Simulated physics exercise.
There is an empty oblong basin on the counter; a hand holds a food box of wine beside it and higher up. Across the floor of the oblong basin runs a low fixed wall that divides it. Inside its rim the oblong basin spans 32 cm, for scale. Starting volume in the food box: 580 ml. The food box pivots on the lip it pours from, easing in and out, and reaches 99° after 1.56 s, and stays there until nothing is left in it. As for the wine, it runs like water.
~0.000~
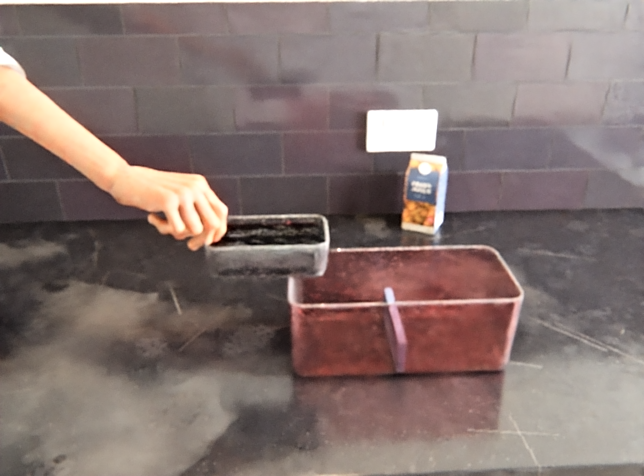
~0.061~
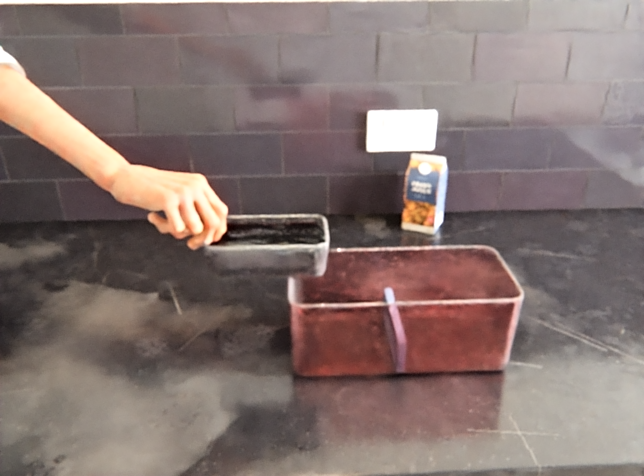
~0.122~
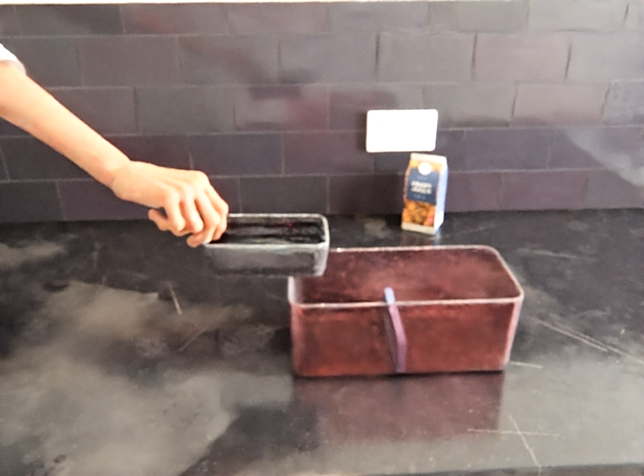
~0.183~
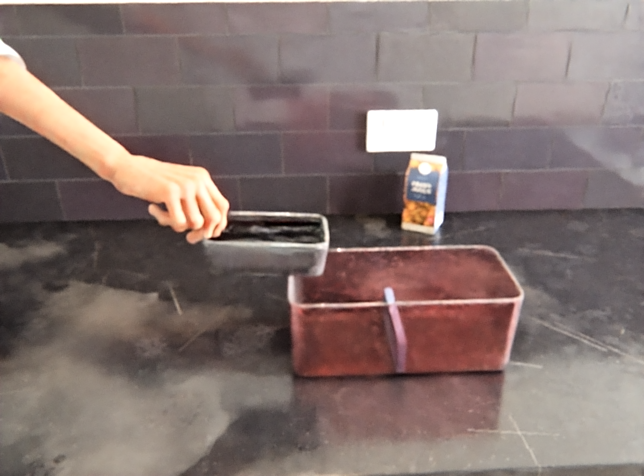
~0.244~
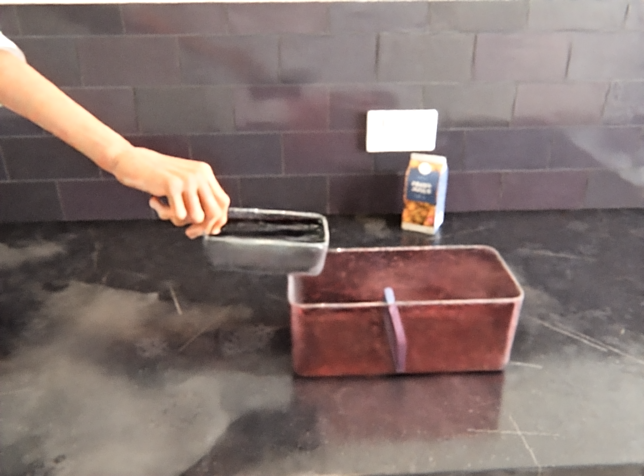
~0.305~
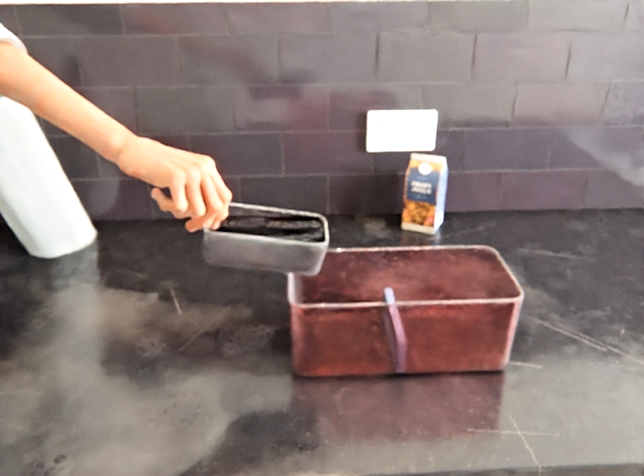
Dark kitchen counter with a hand at left slightly tilting a small grey container beside and above an empty reddish oblong basin.
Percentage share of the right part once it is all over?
23 per cent.
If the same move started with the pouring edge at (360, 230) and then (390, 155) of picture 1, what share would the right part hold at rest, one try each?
80 per cent first, 90 per cent second.
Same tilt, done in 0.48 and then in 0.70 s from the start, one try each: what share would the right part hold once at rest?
Respectively 55 and 65 %.
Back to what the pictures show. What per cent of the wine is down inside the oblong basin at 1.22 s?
The share is close to 90 percent.
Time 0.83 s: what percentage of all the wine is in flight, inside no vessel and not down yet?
Close to 34 in a hundred.
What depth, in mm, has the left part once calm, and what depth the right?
Depths at rest: Left around 22 mm, right around 6 mm.
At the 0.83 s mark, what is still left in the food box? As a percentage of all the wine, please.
About 32 per cent.
Then, 0.83 s in, the tilt is 55° and 32 per cent is still to pour, 34 is left of the wall and 0 right of it.
Then, 1.22 s in, the tilt is 88° and 6 per cent is still to pour, 67 is left of the wall and 23 right of it.
Then, 1.62 s in, the tilt is 99° and 0 per cent is still to pour, 76 is left of the wall and 23 right of it.
Then, 2.06 s in, the tilt is 99° and 0 per cent is still to pour, 76 is left of the wall and 23 right of it.
Finally, 76 per cent lies left of the wall, 23 right of it and 0 outside.
